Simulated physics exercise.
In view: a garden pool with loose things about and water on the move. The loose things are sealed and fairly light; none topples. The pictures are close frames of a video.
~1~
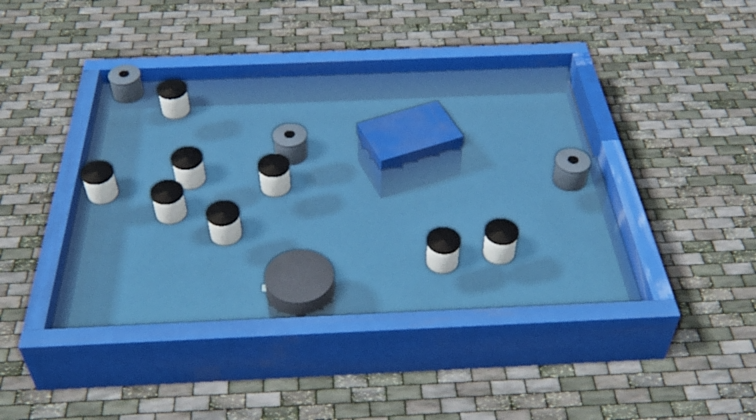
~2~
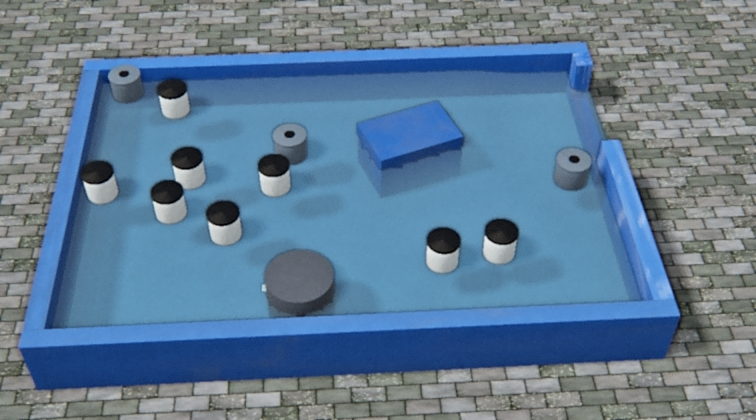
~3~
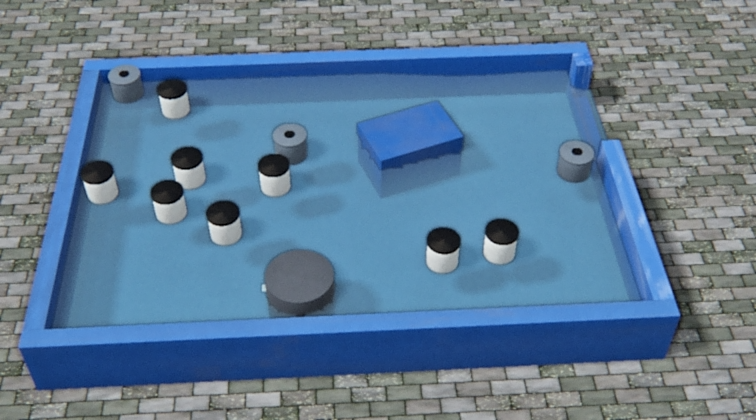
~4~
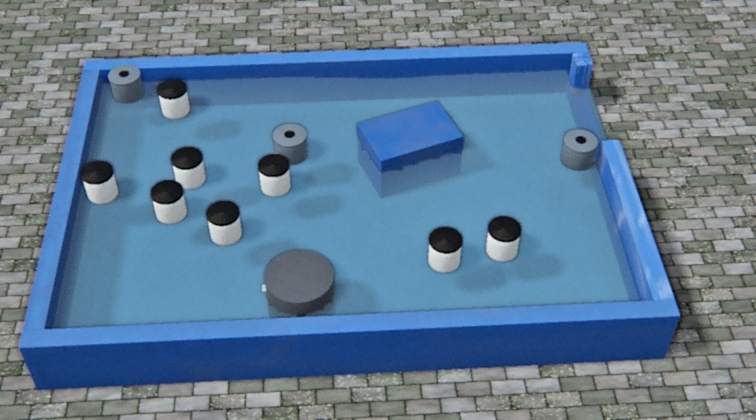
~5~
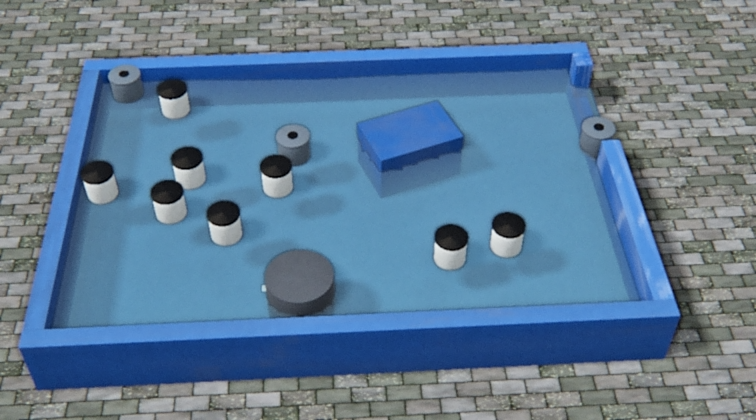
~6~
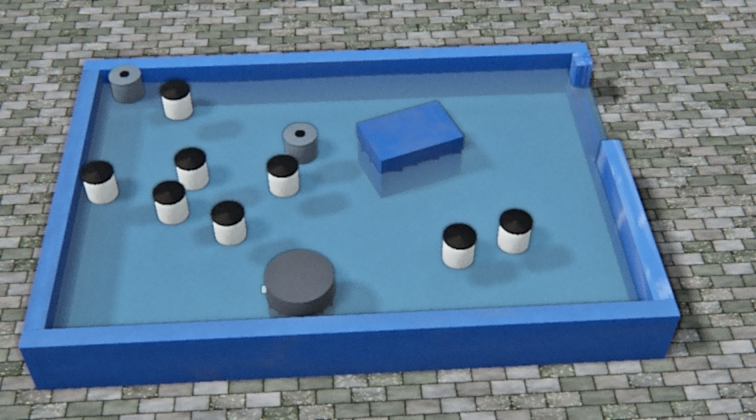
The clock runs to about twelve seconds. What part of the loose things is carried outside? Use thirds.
It is less than a third.
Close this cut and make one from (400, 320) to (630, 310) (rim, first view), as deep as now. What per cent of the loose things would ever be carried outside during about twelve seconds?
About 50 per cent.
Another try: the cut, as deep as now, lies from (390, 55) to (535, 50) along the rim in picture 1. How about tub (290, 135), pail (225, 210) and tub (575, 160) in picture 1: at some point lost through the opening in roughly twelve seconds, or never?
In turn: Gone, no, through.
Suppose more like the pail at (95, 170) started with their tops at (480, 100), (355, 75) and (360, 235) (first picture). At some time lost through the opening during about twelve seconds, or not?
One after the other: Through, yes, no.
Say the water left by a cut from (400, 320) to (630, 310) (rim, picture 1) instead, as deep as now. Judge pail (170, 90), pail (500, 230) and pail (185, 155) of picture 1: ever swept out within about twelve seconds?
As listed: No, carried outside, inside.
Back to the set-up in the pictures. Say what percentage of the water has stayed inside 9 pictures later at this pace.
Near 80 in a hundred.
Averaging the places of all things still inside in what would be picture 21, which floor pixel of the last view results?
At about (304, 199).
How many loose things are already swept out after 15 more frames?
1 of them.
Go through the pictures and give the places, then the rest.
In the first picture, a pail at (502, 231) floats; a pail at (444, 240) floats; 0 of 11 have shifted.
In the second picture, a pail at (502, 231), afloat; a pail at (444, 240) floats; 0 of 11 have shifted.
In the third picture, a pail at (502, 231) floats; a pail at (444, 240), afloat; 1 of 11 have shifted.
In the fourth picture, a pail at (505, 228) floats, close to its start; a pail at (446, 239) floats; 1 of 11 have shifted.
In the fifth picture, a pail at (509, 224), afloat, close to its start; a pail at (451, 237), afloat, close to its start; 3 of 11 have shifted.
In the sixth picture, a pail at (516, 221), afloat, close to its start; a pail at (460, 236), afloat, close to its start; 5 of 11 have shifted.
A moment on, 1 of 11 are out; 10 afloat.
Next, 1 of 11 are out; 10 afloat.
Later, 1 of 11 are out; 10 afloat.
In the end, 2 of 11 are out; 9 afloat.
